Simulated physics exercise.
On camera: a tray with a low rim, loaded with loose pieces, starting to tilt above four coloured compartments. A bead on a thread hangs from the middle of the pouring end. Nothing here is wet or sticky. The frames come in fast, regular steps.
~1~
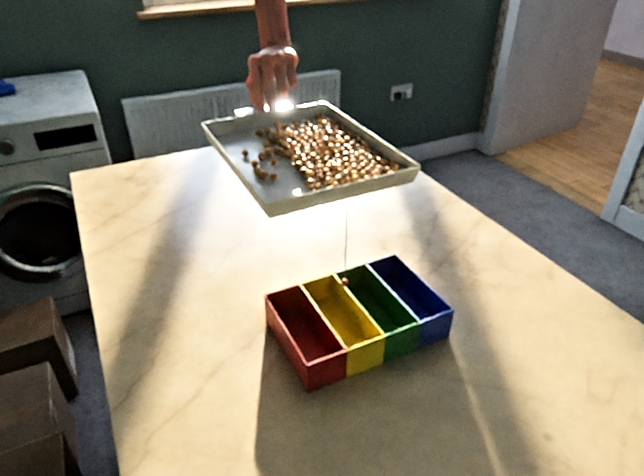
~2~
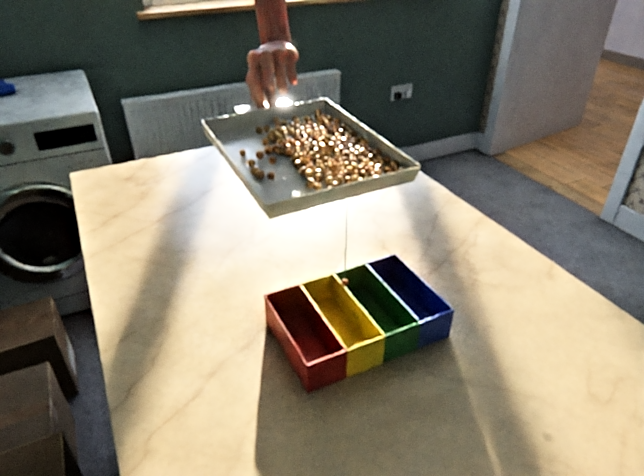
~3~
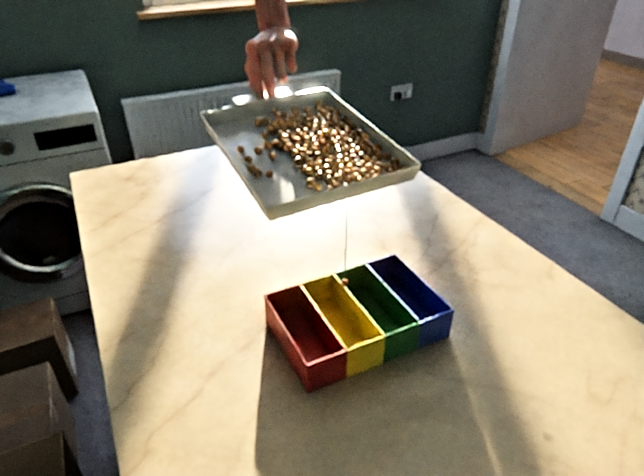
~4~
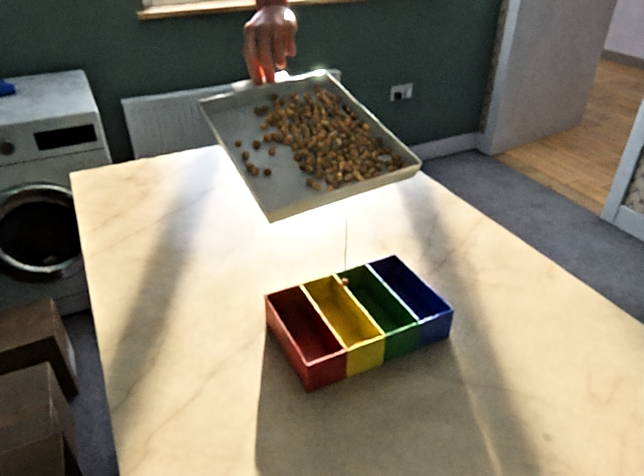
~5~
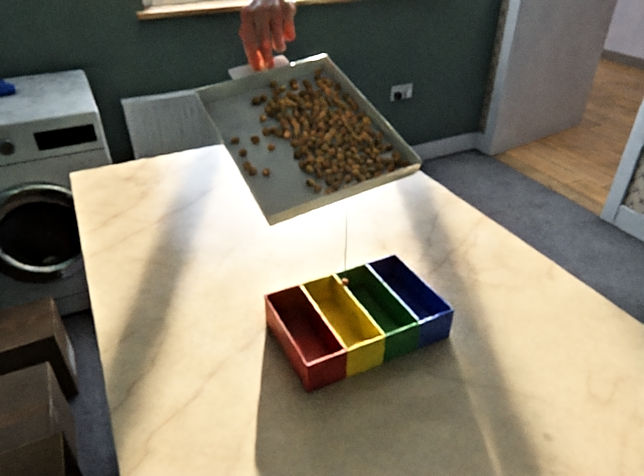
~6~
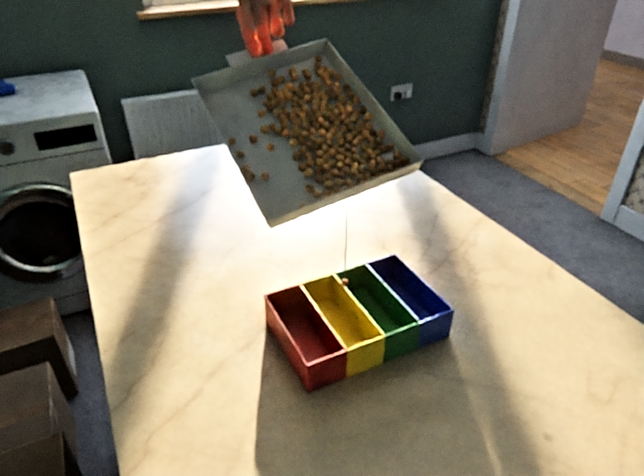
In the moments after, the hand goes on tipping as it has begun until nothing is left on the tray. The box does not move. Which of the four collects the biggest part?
Most goes to the red cell.
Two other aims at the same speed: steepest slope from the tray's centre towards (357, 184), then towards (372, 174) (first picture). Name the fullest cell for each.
At the first place the blue one, at the second the blue cell.
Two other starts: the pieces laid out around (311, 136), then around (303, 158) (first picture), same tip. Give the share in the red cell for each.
In turn 40 and 40 in a hundred.
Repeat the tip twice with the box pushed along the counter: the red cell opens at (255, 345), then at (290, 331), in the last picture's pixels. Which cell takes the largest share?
One: The yellow cell. Two: The red cell.
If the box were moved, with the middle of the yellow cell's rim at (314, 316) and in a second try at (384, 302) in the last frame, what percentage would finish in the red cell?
In turn 60 and 10 in a hundred.
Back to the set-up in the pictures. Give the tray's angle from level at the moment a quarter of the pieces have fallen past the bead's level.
Roughly 85°.
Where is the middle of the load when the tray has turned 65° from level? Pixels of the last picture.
Around (299, 201).
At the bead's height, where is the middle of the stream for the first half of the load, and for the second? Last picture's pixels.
First near (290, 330), later near (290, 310).
Soon, tray tipped steeply; most on the tray; a stray few in the red cell; a small part falling or outside the box.
A while on, tray tipped past a quarter turn; a small part on the tray; about a quarter in the red cell; a small part in the yellow cell; a stray few in the green cell; about half falling or outside the box.
Towards the end, tray tipped past a quarter turn; about a third in the red cell; a small part in the yellow cell; a stray few in the green cell; about half falling or outside the box.
Finally, tray tipped past a quarter turn; about a third in the red cell; a small part in the yellow cell; a stray few in the green cell; none in the blue cell; about half outside the box.
